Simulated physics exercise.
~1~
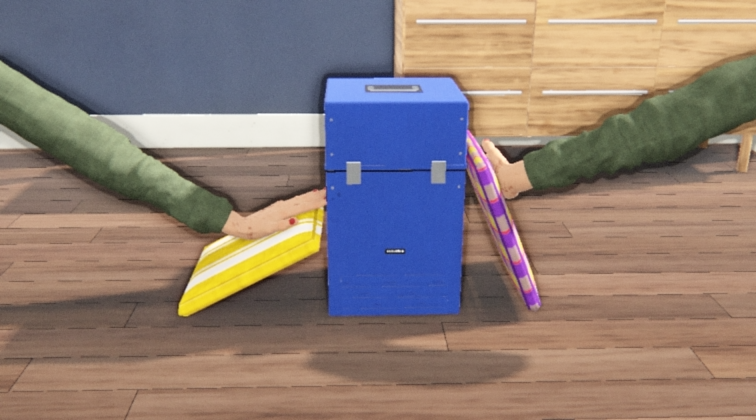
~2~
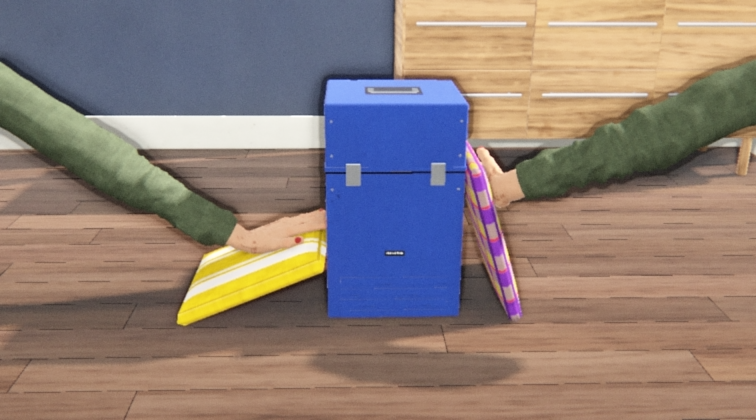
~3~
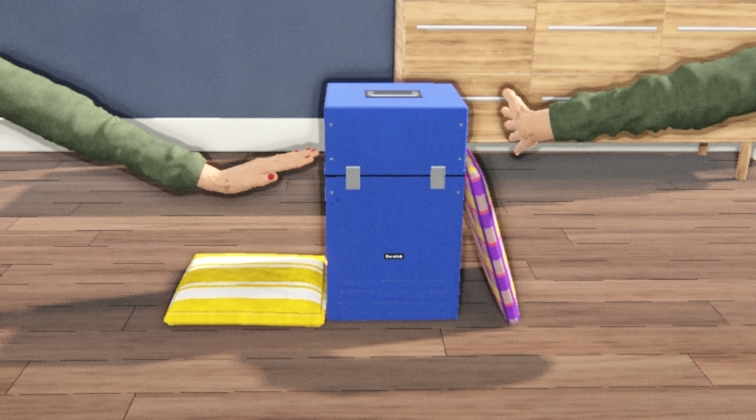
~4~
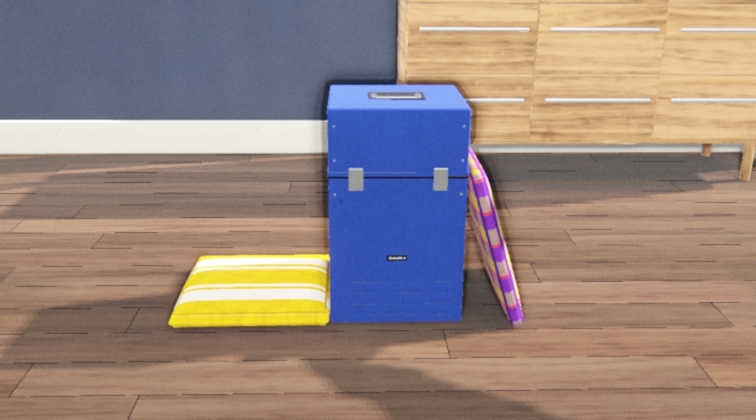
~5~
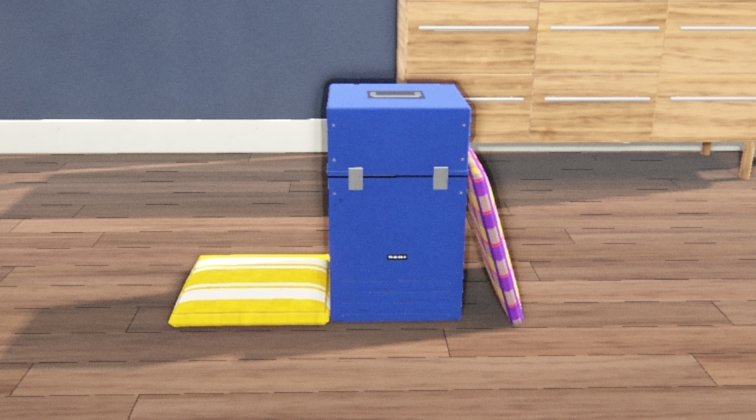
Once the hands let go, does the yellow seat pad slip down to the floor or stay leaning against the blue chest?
The yellow seat pad slips down and lies flat on the floor, while the purple one keeps leaning against the chest.
